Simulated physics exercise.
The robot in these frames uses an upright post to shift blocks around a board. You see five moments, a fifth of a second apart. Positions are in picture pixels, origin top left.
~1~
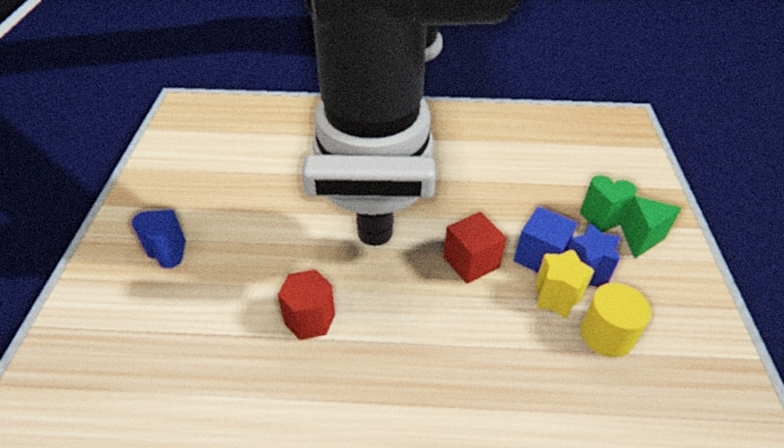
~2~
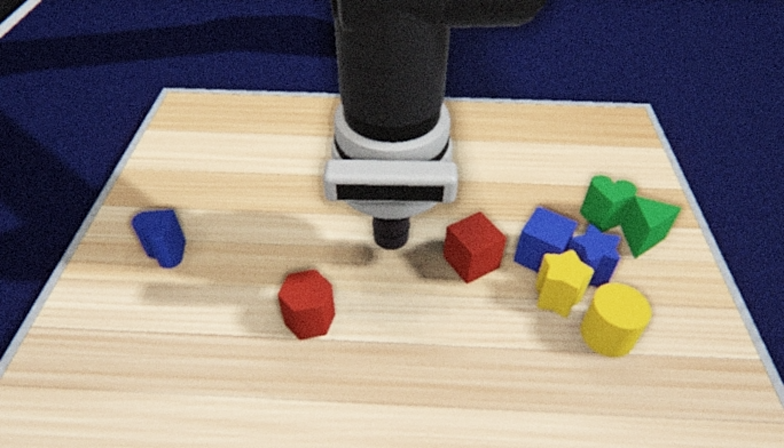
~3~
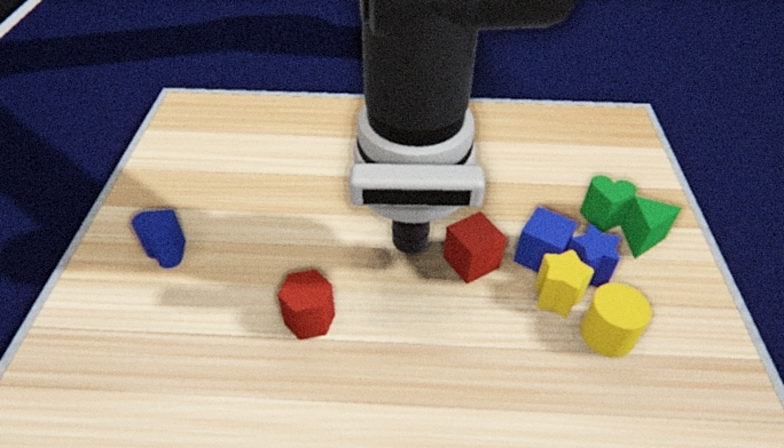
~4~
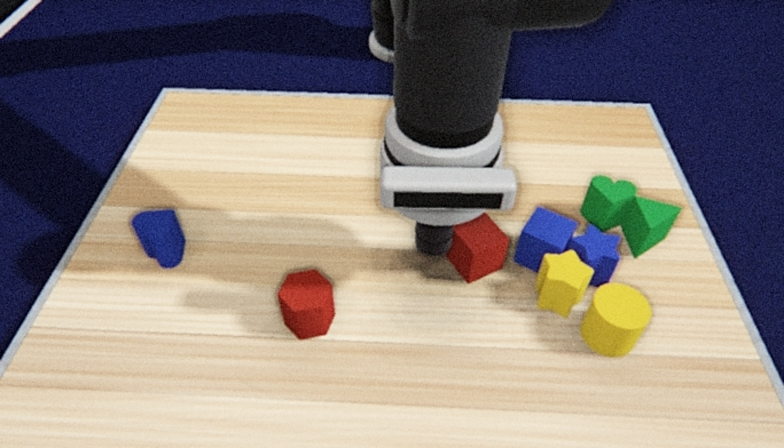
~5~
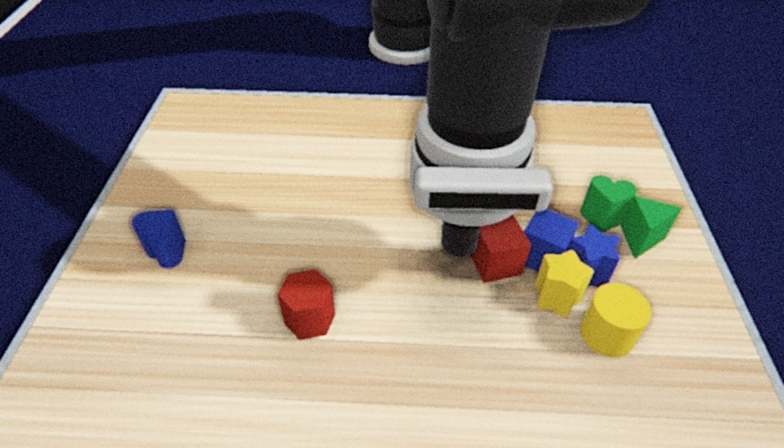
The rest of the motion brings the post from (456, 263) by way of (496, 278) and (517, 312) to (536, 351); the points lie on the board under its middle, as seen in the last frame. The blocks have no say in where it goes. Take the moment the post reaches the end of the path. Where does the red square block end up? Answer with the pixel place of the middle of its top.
I predict (550, 248).
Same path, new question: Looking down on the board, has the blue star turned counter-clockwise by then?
No, it doesn't check out.
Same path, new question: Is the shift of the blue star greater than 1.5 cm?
Yes.
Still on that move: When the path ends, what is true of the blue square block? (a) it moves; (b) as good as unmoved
Choice a: It moves.
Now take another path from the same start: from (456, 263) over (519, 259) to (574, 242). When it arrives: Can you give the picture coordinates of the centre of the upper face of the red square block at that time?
The point I'd pick in the picture is (626, 219).
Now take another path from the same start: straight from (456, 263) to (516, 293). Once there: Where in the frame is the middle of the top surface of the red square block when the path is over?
In the picture, it is at (559, 248).
On the path given first. One third of the way, post at (500, 259); red square block at (546, 247); blue square block at (577, 225), turned 45° anticlockwise; yellow star at (578, 277); blue star at (623, 243), turned 50° clockwise.
Two thirds of the way, post at (523, 294); red square block at (550, 248); blue square block at (579, 225), turned 50° anticlockwise; yellow star at (582, 280); blue star at (624, 242), turned 60° clockwise.
At the end, post at (543, 333); red square block at (550, 248); blue square block at (579, 225), turned 50° anticlockwise; yellow star at (582, 280); blue star at (624, 242), turned 60° clockwise.
